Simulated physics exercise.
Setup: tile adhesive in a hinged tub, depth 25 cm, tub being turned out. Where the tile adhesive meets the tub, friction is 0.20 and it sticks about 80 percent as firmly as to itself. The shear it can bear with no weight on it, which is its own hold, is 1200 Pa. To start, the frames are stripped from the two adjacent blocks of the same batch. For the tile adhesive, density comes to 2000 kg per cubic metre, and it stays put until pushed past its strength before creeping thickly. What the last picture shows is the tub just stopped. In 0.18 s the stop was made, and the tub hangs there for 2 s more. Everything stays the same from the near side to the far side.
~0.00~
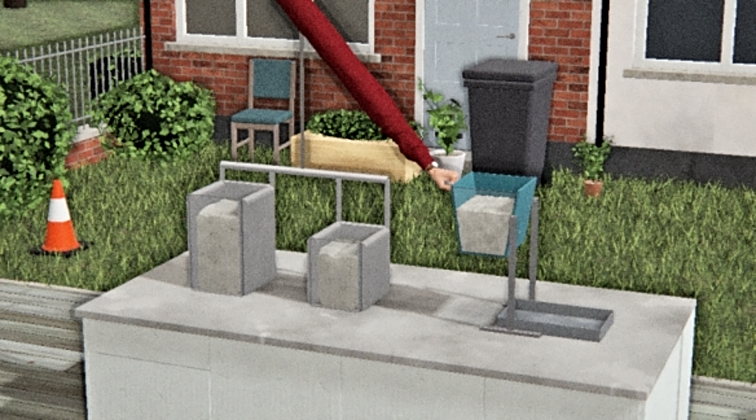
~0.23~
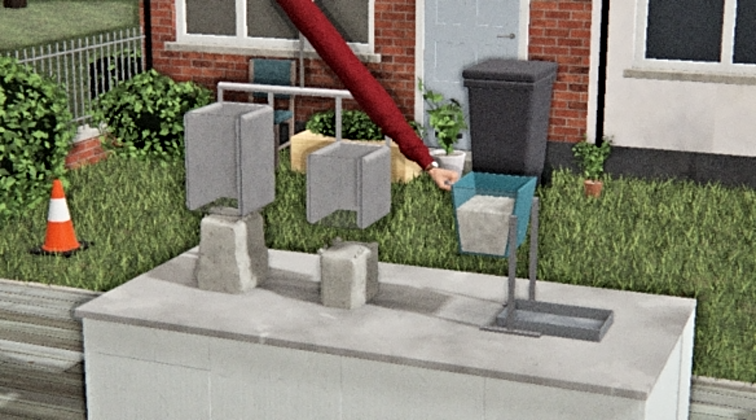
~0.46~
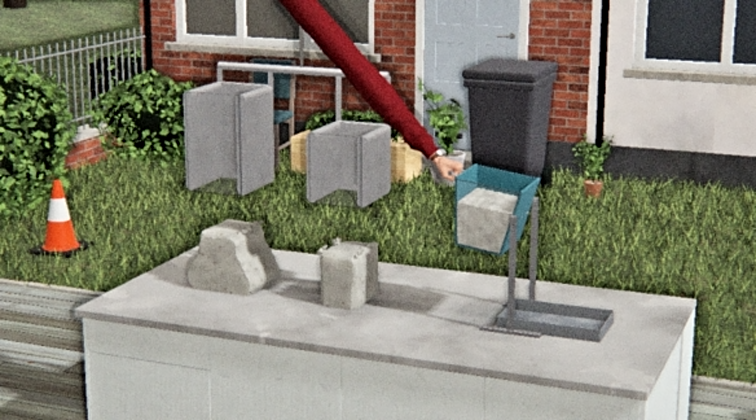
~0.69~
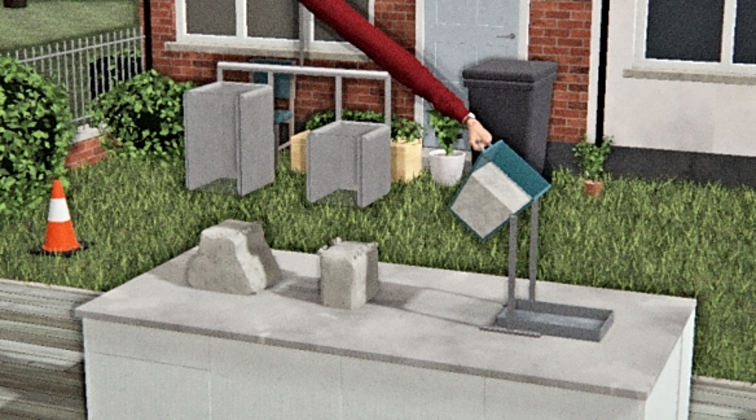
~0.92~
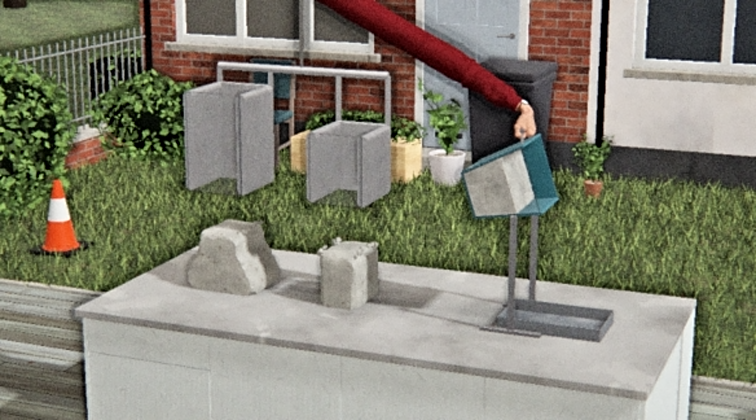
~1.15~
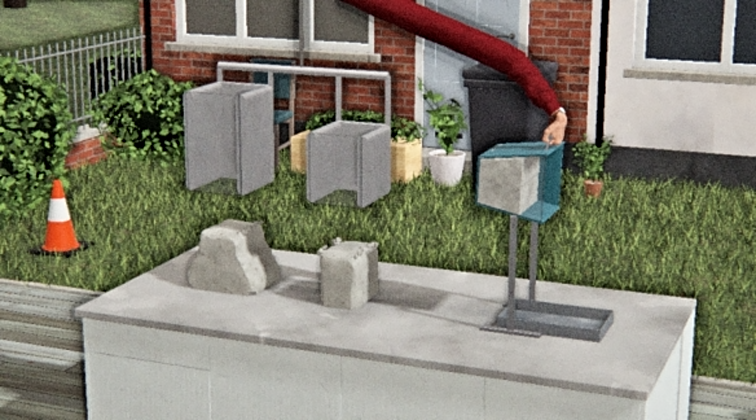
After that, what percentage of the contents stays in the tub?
100 %.
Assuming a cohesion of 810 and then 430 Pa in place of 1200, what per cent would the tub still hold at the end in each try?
First try roughly 100 per cent, second try roughly 50 per cent.
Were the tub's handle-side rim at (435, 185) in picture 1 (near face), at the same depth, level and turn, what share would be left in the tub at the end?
I'd guess around 50 per cent remains.
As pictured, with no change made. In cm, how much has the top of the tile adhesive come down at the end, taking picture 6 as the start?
About 0 cm.
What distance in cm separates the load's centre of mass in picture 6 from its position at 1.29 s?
Some 0 cm.
After 1.29 s, the tub is at 92 degrees and holds 100 %.
After 1.46 s, the tub is at 92 degrees and holds 100 %.
After 1.63 s, the tub is at 92 degrees and holds 100 %.
After 1.80 s, the tub is at 92 degrees and holds 100 %.
After 3.15 s, at the end, the tub is at 92 degrees and holds 100 %.
